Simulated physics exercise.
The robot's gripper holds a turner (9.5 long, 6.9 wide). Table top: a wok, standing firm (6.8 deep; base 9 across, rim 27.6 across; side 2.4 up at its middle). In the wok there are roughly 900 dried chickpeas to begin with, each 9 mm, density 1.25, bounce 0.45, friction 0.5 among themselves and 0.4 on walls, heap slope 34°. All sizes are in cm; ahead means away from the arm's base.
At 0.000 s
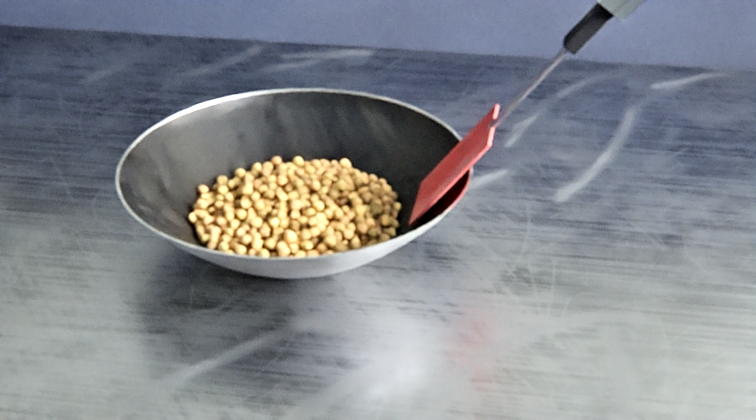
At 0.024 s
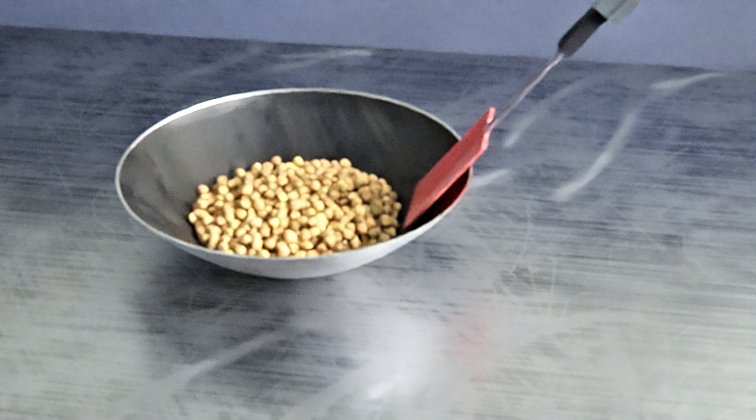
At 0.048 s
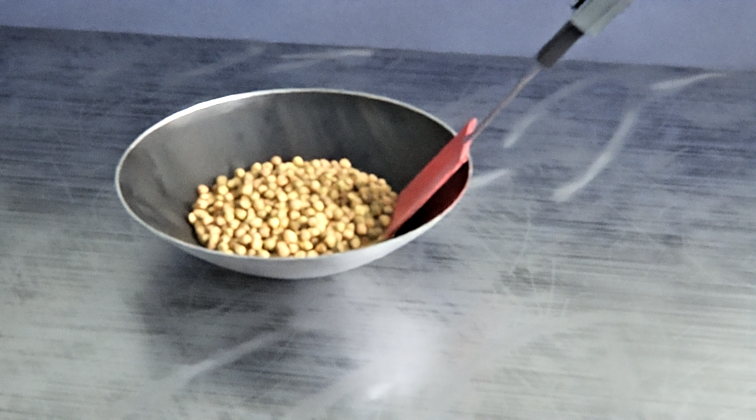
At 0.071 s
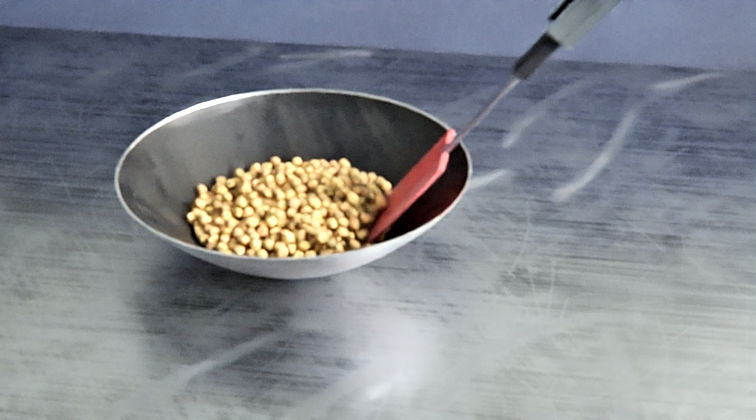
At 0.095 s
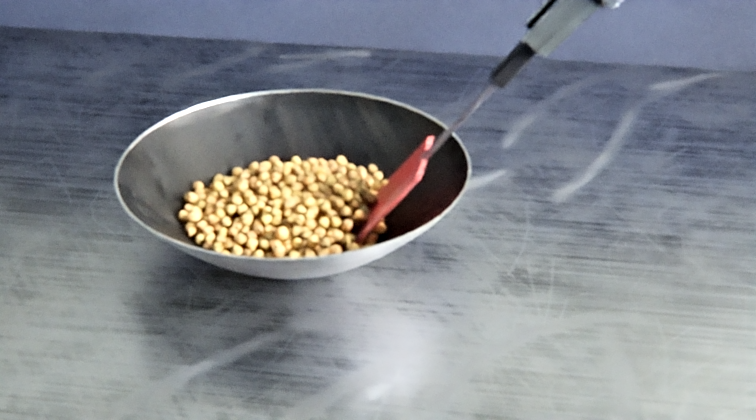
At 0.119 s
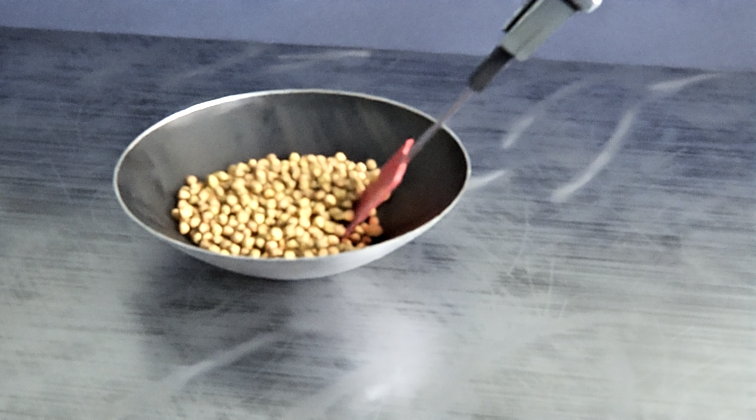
Red turner held by a robot gripper sliding down and left inside a dark wok, pushing a heap of dried chickpeas slightly leftward.
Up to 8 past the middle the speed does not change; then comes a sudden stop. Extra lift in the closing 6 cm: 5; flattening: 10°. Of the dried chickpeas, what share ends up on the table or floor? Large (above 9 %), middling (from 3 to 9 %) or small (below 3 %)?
Large; above 9 %.
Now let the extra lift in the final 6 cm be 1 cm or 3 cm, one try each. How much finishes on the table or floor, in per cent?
10 and 15 per cent.
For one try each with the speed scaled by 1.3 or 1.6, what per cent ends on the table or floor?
20 and 25 %.
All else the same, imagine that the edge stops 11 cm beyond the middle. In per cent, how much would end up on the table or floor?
With that change, I'd expect about 25 per cent.
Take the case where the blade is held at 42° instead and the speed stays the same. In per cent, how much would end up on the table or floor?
My guess is close to 15 per cent.
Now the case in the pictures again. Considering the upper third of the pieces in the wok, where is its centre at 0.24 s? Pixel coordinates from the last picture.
I'd put it somewhere near (209, 172).
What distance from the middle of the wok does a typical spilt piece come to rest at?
Some 30 cm.
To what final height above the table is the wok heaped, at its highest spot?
Height at the end: Around 6.5 cm.
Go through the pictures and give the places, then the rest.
In the first picture, turner top edge at (494, 125), sloping 52°; upper third of the load around (298, 206), from x 195 to 395, top at y 160; 900 in the wok.
In the second picture, turner top edge at (488, 128), sloping 52°; upper third of the load around (298, 206), from x 195 to 395, top at y 160.
In the third picture, turner top edge at (468, 139), sloping 52°; upper third of the load around (298, 206), from x 195 to 395, top at y 160.
In the fourth picture, turner top edge at (447, 149), sloping 52°; upper third of the load around (298, 204), from x 190 to 390, top at y 160.
In the fifth picture, turner top edge at (426, 156), sloping 52°; upper third of the load around (293, 203), from x 185 to 390, top at y 160.
In the sixth picture, turner top edge at (405, 160), sloping 52°; upper third of the load around (284, 201), from x 175 to 385, top at y 160; 900 in the wok.
By 0.18 s, sloping 52°, highest piece 6 above the table; 900 in the wok.
By 0.24 s, sloping 47°, highest piece 7 above the table; 900 in the wok.
By 0.46 s, sloping 42°, highest piece 8 above the table; 759 in the wok, 68 on the table or floor, 73 on the blade or in flight.
By 1.51 s, sloping 42°, highest piece 6 above the table; 759 in the wok, 141 on the table or floor.
Final count, 759 in the wok, 141 on the table or floor. That is 16 % on the table or floor.
